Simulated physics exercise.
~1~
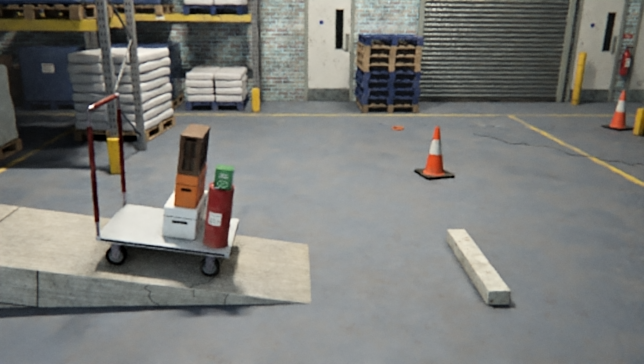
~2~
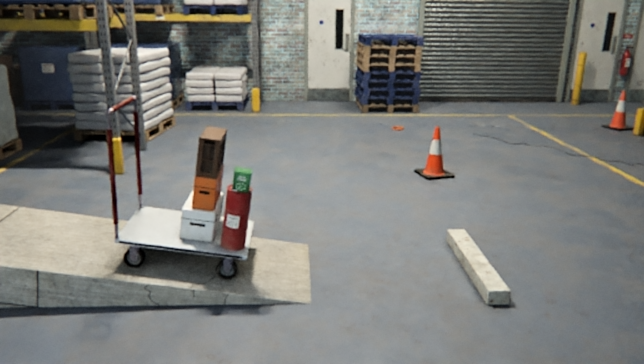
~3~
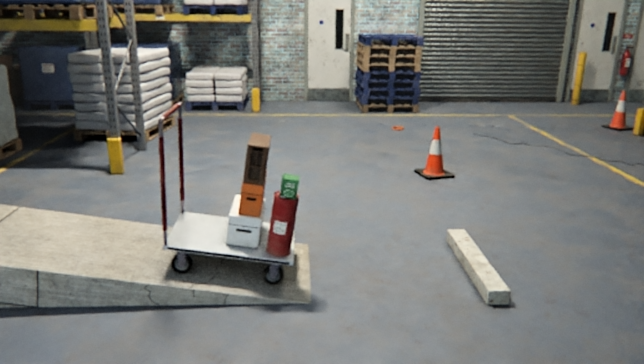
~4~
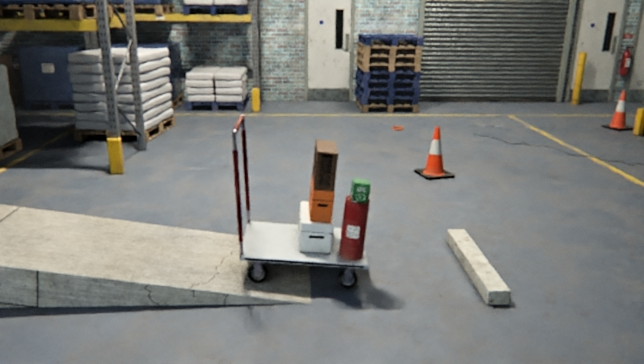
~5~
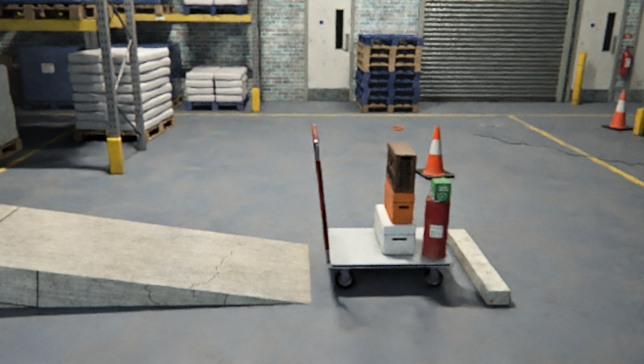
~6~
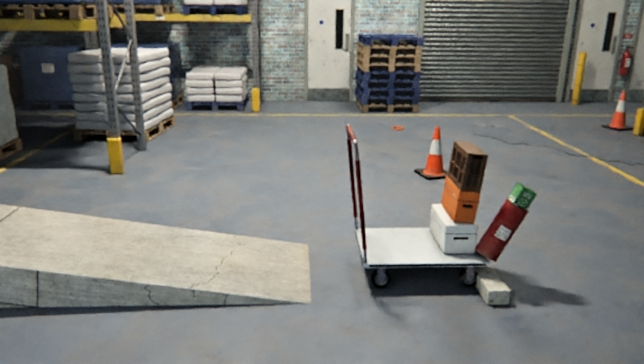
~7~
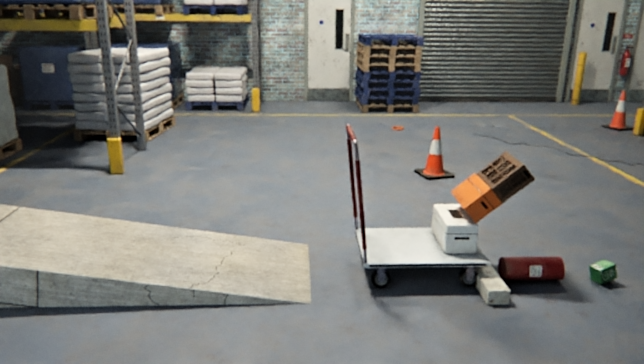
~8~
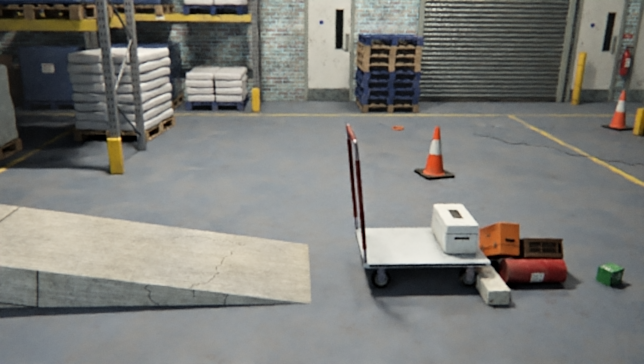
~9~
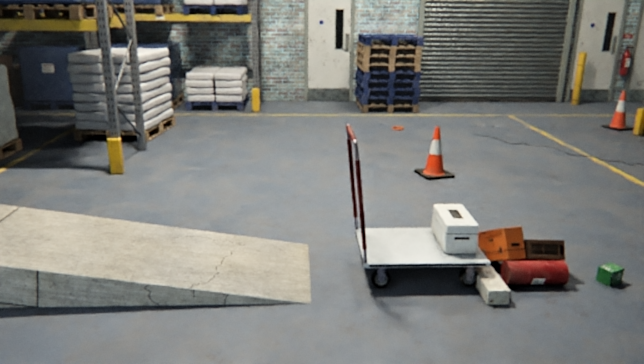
A loaded trolley rolls down a ramp, hits a kerb, and spills all but the white box.
